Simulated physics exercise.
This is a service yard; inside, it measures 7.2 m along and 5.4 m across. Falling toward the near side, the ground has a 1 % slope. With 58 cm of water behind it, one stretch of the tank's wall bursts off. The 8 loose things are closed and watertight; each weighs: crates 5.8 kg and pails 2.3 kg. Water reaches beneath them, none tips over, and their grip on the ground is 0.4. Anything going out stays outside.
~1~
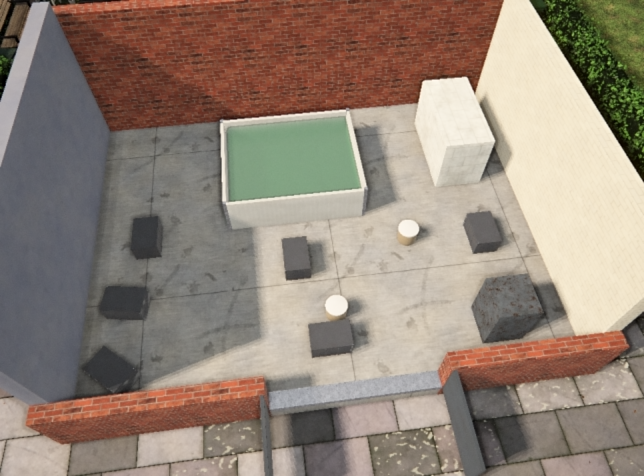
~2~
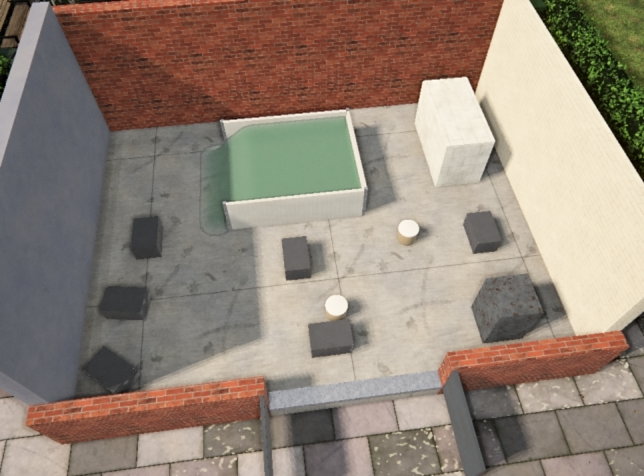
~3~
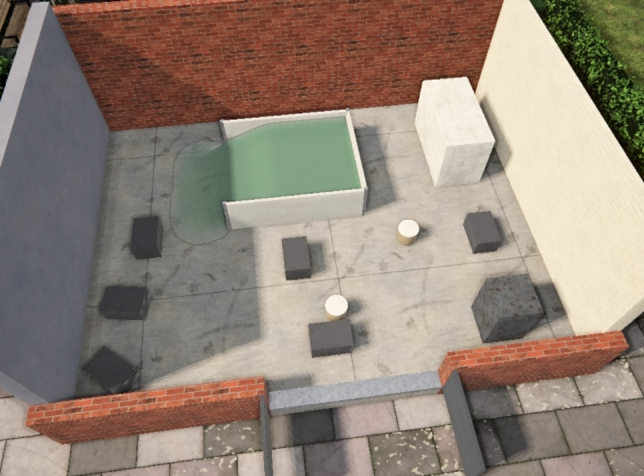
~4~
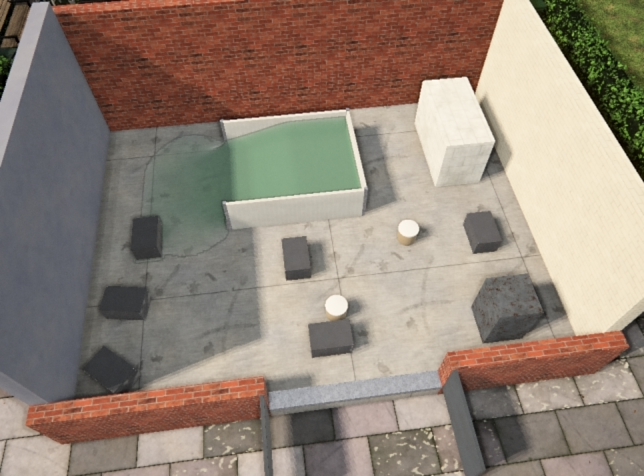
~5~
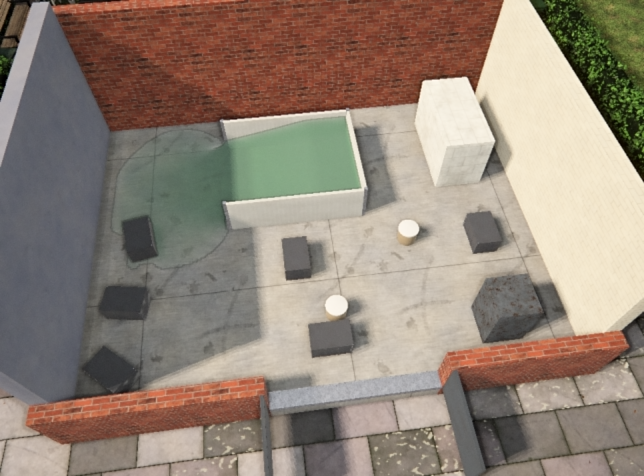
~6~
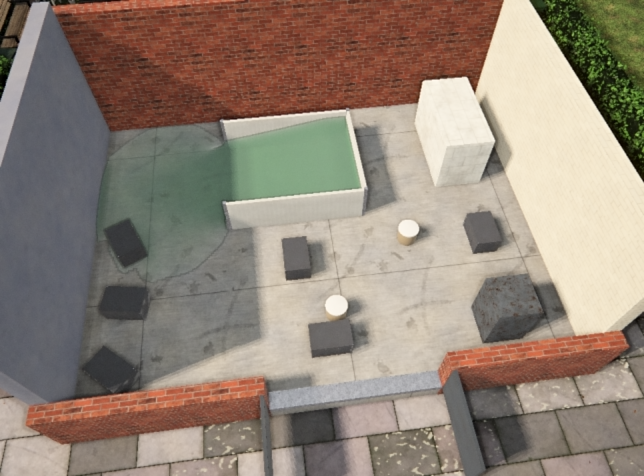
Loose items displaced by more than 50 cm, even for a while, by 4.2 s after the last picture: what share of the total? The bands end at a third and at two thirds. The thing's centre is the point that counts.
It is a third or more but does not reach two thirds.
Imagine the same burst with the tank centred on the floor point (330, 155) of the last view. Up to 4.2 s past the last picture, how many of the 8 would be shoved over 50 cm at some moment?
Count: 5.
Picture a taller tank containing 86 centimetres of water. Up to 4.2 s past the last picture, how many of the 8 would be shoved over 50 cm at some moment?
You'd get 6 in that case.
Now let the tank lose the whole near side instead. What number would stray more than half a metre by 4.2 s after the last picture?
In that case the number is 6.
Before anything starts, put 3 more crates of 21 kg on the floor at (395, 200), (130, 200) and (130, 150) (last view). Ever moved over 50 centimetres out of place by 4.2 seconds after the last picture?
Well, in turn they are below that, above that and above that.
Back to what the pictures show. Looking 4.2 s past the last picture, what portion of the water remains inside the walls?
I'd say some 98 percent hasn't gone yet.
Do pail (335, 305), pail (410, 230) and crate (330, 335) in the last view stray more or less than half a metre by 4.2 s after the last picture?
Well, in turn that's topping it, not reaching it, topping it.
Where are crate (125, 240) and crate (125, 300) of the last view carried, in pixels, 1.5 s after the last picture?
Around (93, 326) and (124, 356).
Then, 0.4 s after the last picture 1 of 8 are over 50 cm from their spots; 0 afloat.
Then, 1.5 s after the last picture 2 of 8 are over 50 cm from their spots; 1 afloat.
Then, 2.8 s after the last picture 3 of 8 are over 50 cm from their spots; 3 afloat.
Then, 4.2 s after the last picture 5 of 8 are over 50 cm from their spots, and 5 have been at some point; 3 afloat.
